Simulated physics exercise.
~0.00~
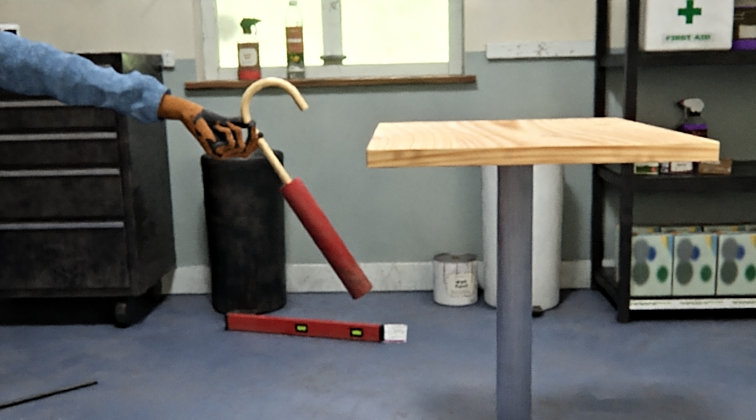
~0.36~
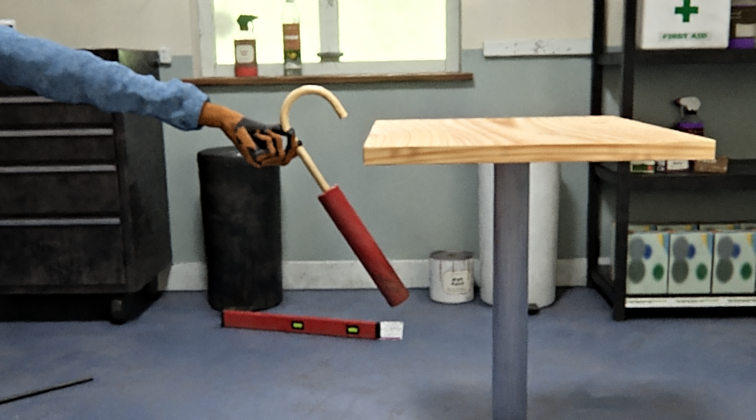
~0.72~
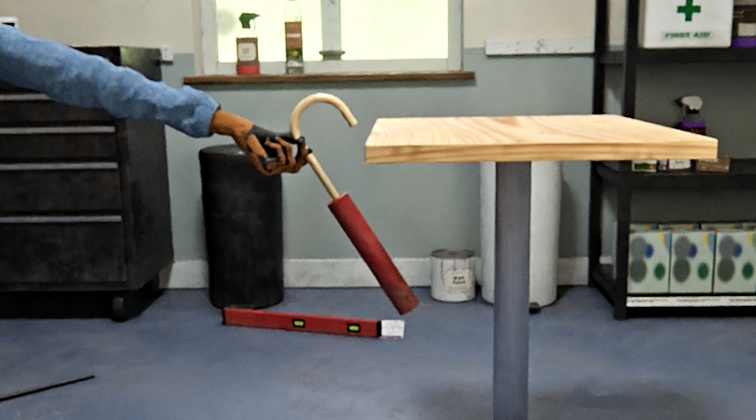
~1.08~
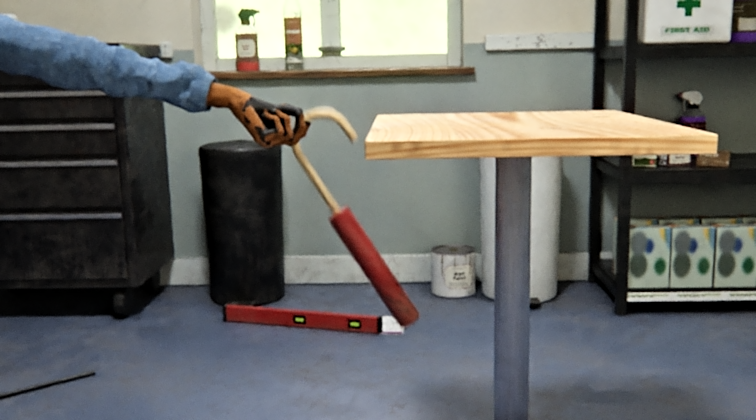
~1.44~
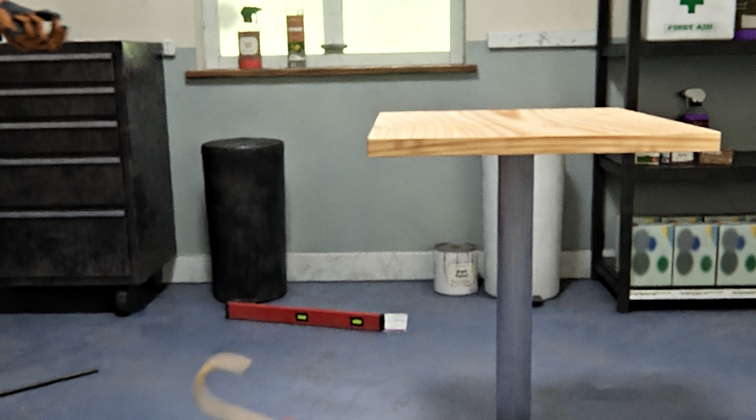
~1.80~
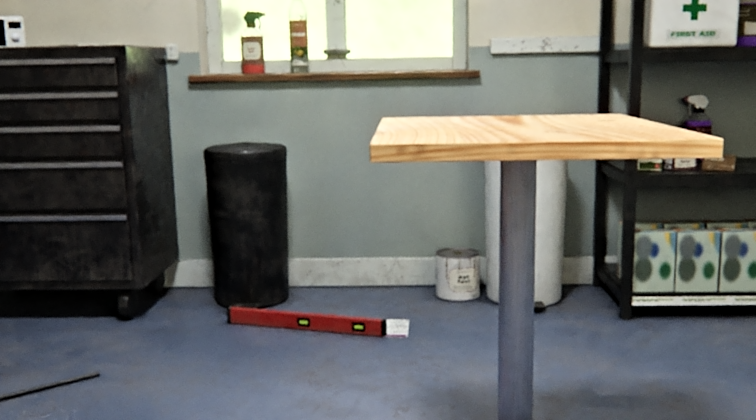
A red umbrella with a pale hooked handle is held by an arm in a blue sleeve and gloved hand, left of a light wooden table top on a grey post. The slightly swaying view faces a workshop with black drawers, a dark cylinder, a red level on the blue floor and shelves at right. The hand carries the umbrella rightward until its hook is close to the table's left edge, then lowers it a little. The hand lets go and draws back left. The umbrella falls, tilting, its hook low in view, and drops out of sight, leaving the table standing still.
